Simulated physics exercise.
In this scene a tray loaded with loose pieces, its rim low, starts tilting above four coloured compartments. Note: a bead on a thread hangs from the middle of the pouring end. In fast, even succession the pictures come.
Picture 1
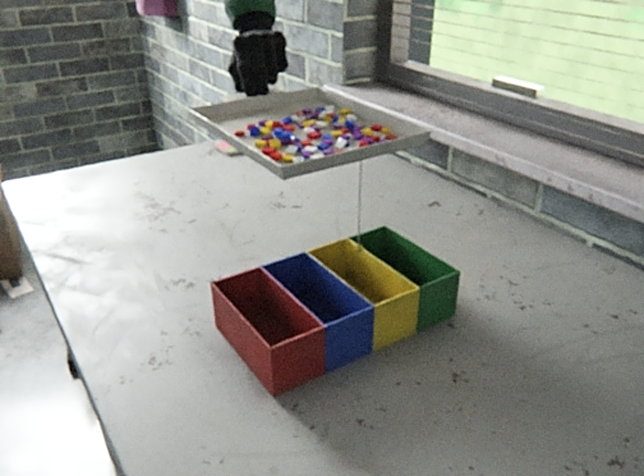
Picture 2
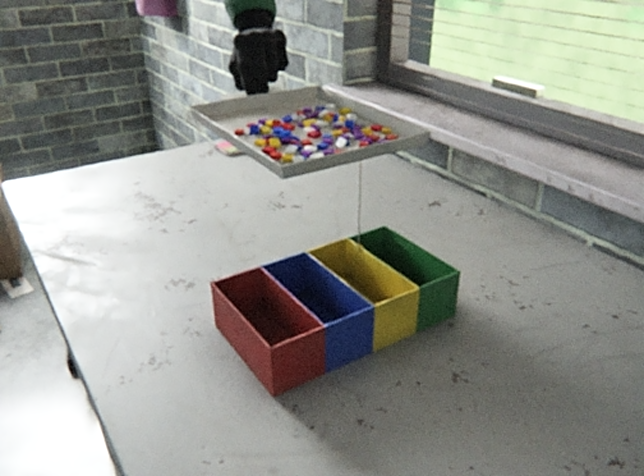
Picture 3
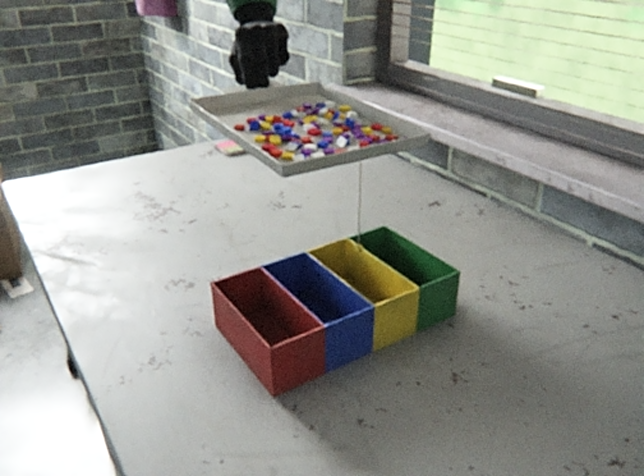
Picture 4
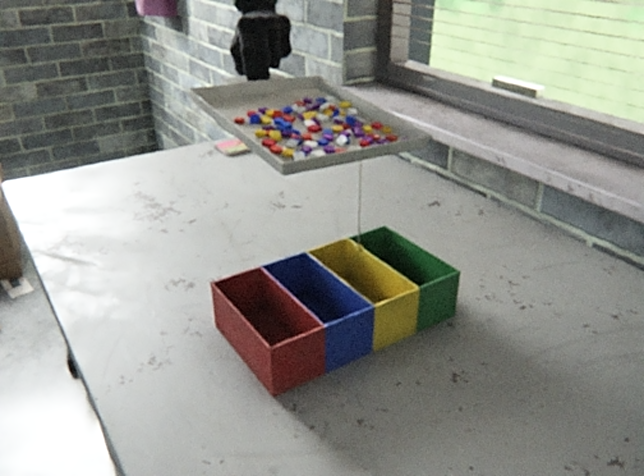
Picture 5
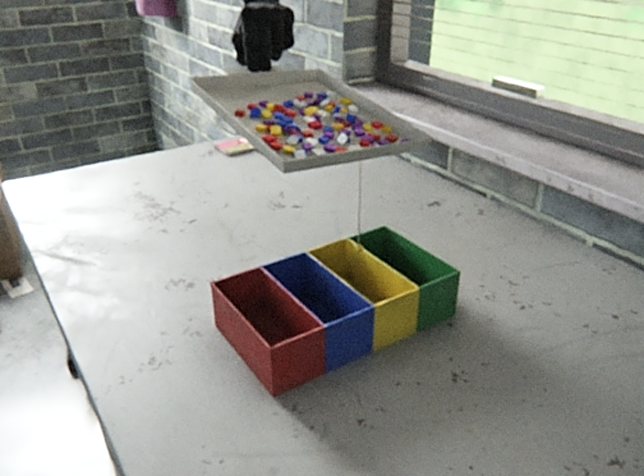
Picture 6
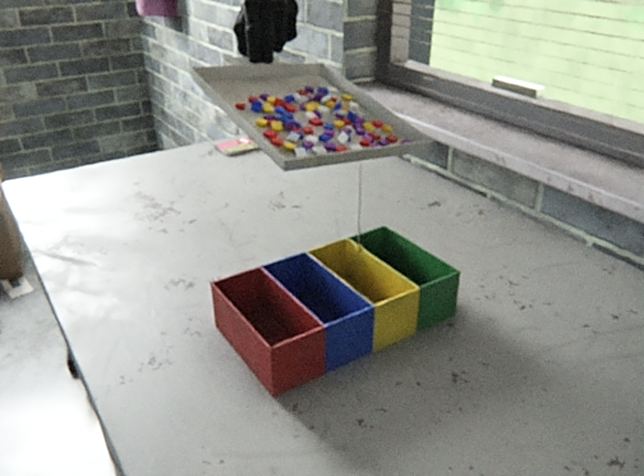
Above four coloured compartments on a grey table, a tray of colourful pieces tilts slightly.
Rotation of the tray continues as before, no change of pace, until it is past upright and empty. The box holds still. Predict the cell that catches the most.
I would say the green one.
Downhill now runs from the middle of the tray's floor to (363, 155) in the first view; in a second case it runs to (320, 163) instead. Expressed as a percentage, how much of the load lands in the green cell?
Roughly 40 percent first and 0 percent second.
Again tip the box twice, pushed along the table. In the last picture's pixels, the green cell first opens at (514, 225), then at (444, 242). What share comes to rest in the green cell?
Near 0 % and 50 %.
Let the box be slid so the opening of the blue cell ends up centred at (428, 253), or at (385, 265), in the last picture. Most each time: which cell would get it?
First try: The cell in blue; second try: Yellow.
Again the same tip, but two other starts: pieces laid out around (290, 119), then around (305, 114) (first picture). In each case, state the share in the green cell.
Around 50 percent the first time, around 50 percent the second.
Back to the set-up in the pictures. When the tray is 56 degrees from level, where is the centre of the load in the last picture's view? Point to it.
I'd put it at about (370, 117).
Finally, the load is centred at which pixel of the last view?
Close to (415, 285) in the last picture.
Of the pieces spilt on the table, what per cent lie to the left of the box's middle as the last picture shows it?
That would be roughly 0 per cent.
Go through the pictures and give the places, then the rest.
The first frame shows corners of the pouring end at (283, 164) and (425, 130), level; middle of the load at (314, 135), mosaic tiles; bead on its thread at (358, 248); red cell at (298, 357); blue cell at (349, 335); yellow cell at (396, 315); green cell at (438, 297).
The second frame shows corners of the pouring end at (283, 164) and (426, 131), level; middle of the load at (314, 135).
The third frame shows corners of the pouring end at (284, 162) and (426, 132), tipped barely, lowest at the right corner; middle of the load at (314, 132).
The fourth frame shows corners of the pouring end at (285, 160) and (426, 134), tipped a little, lowest at the right corner; middle of the load at (315, 129).
The fifth frame shows corners of the pouring end at (286, 158) and (427, 136), tipped a little, lowest at the right corner; middle of the load at (315, 125).
The sixth frame shows corners of the pouring end at (287, 157) and (427, 139), tipped a little, lowest at the right corner; middle of the load at (316, 122); red cell at (298, 357); blue cell at (349, 335); yellow cell at (396, 315); green cell at (438, 297).
Soon, tray tipped steeply; all on the tray.
A while on, tray tipped right over; about a quarter on the tray; about a third in the green cell; a stray few in the yellow cell; about half falling or outside the box.
Towards the end, tray tipped past a quarter turn; about half in the green cell; a stray few in the yellow cell; about half falling or outside the box.
Finally, tray tipped past a quarter turn; about half in the green cell; a stray few in the yellow cell; none in the red cell; none in the blue cell; about half outside the box.
